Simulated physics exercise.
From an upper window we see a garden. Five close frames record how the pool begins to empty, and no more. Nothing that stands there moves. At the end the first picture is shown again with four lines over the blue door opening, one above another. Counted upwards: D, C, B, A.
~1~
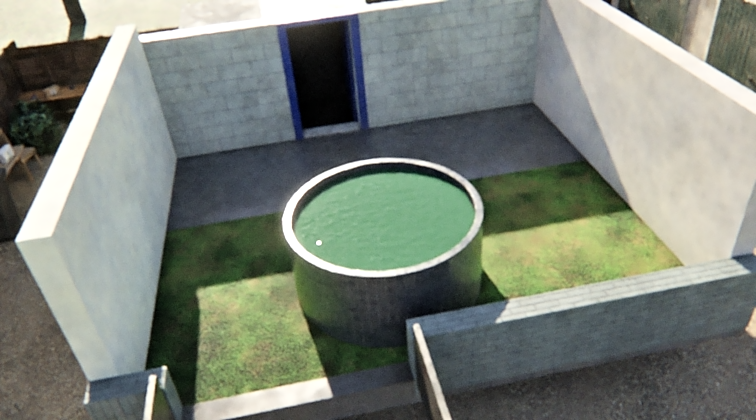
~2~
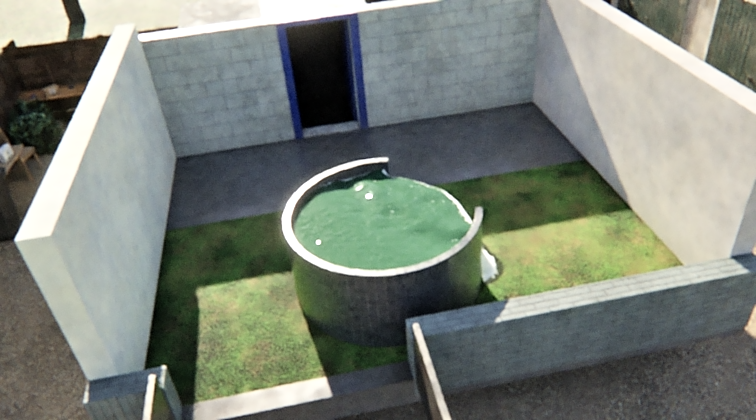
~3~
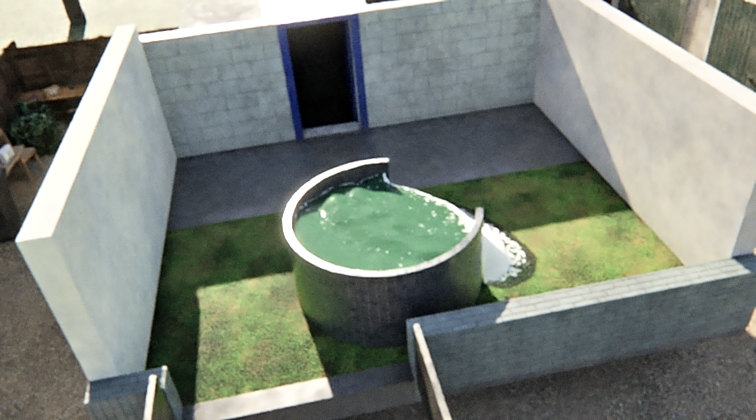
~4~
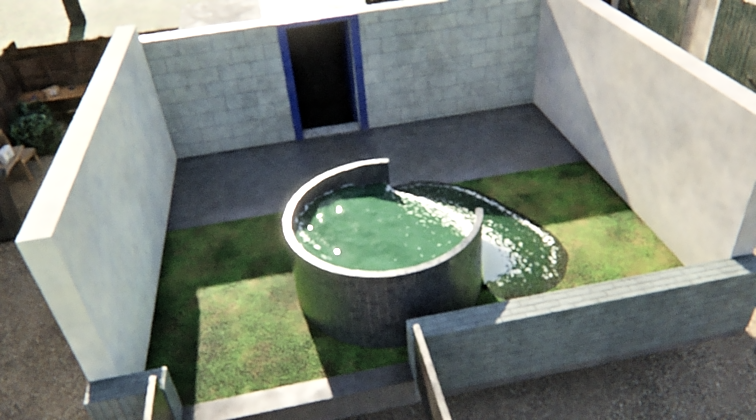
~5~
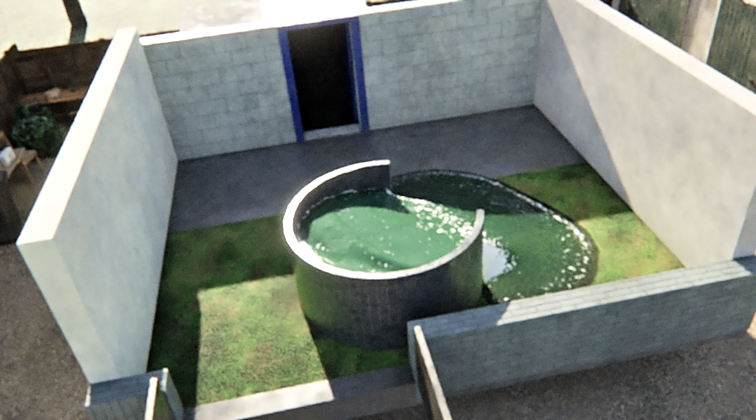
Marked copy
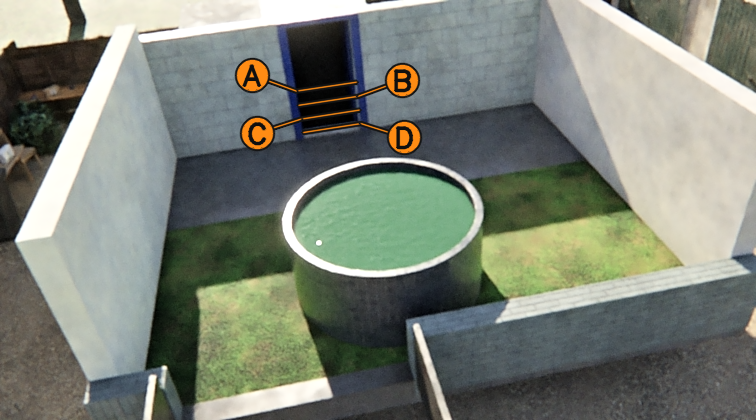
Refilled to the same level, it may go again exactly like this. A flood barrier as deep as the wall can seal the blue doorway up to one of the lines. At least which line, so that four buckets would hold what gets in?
Take D.
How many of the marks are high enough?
All of them.
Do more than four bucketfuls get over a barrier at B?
No, not at all.
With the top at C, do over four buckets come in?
No, not at all.
On the marked copy, A at (326, 86); B at (328, 100); C at (330, 114); D at (332, 128); from the bottom up D, C, B, A.
With A, nothing gets over.
With B, nothing gets over.
With C, nothing gets over.
With D, a splash gets over, under a bucket.
